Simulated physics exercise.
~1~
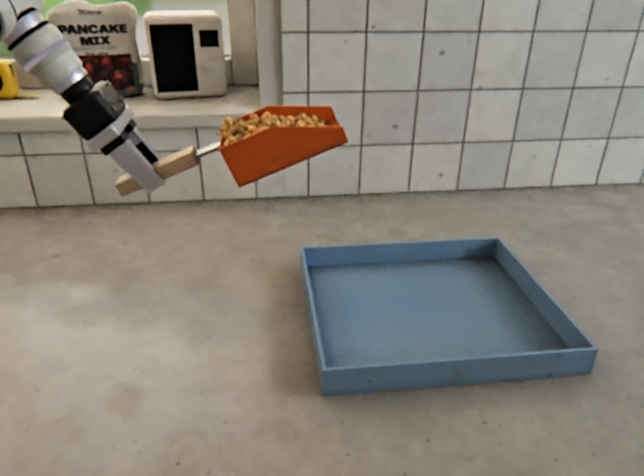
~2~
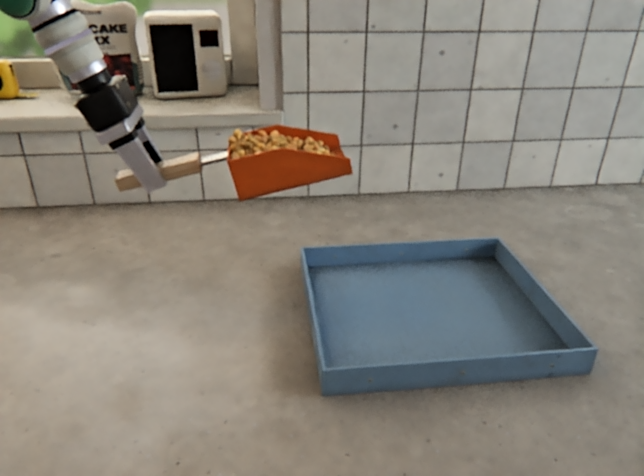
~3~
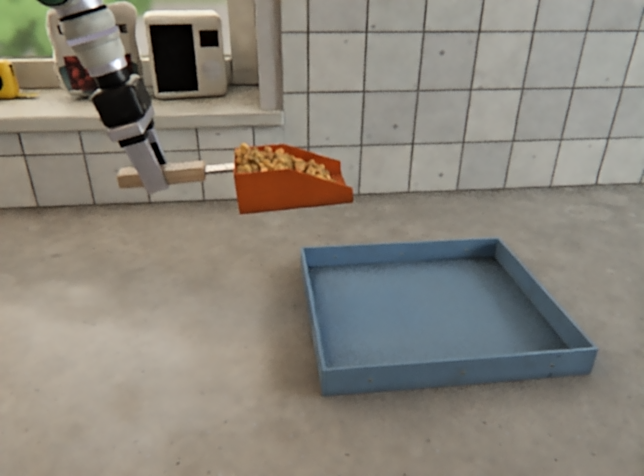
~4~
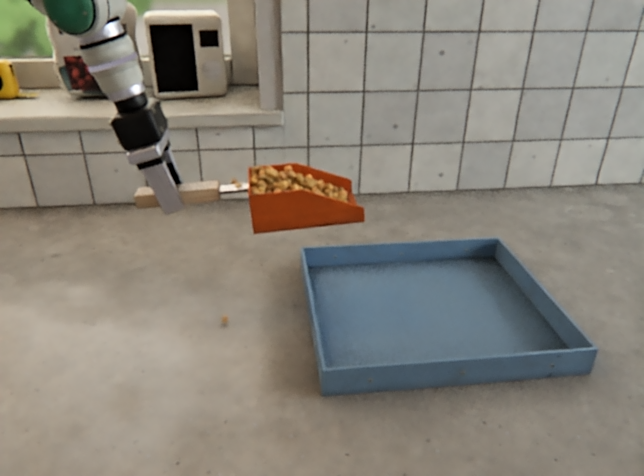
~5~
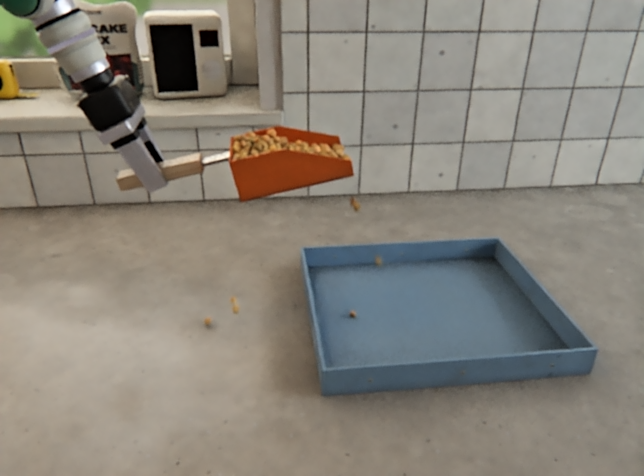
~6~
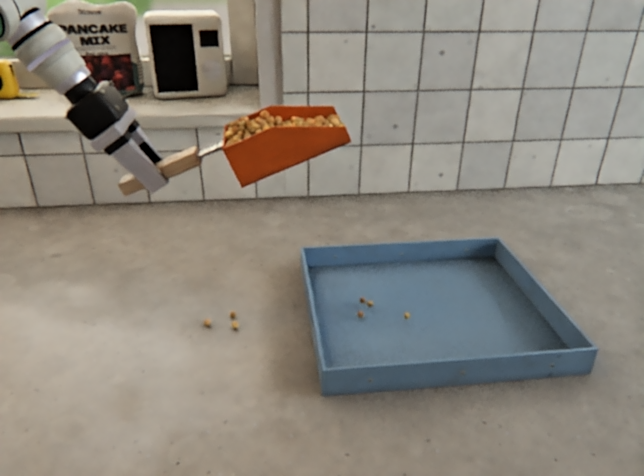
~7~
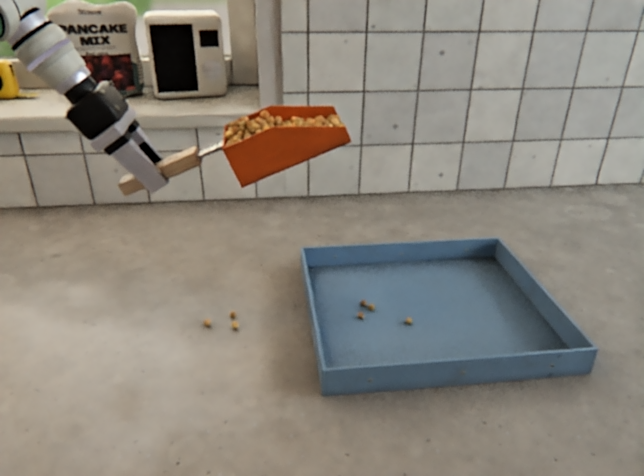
An orange scoop heaped with small tan pieces, held by a robot arm, dipped toward a blue tray and rose again, spilling a few pieces onto the counter and into the tray before stopping, still nearly full.
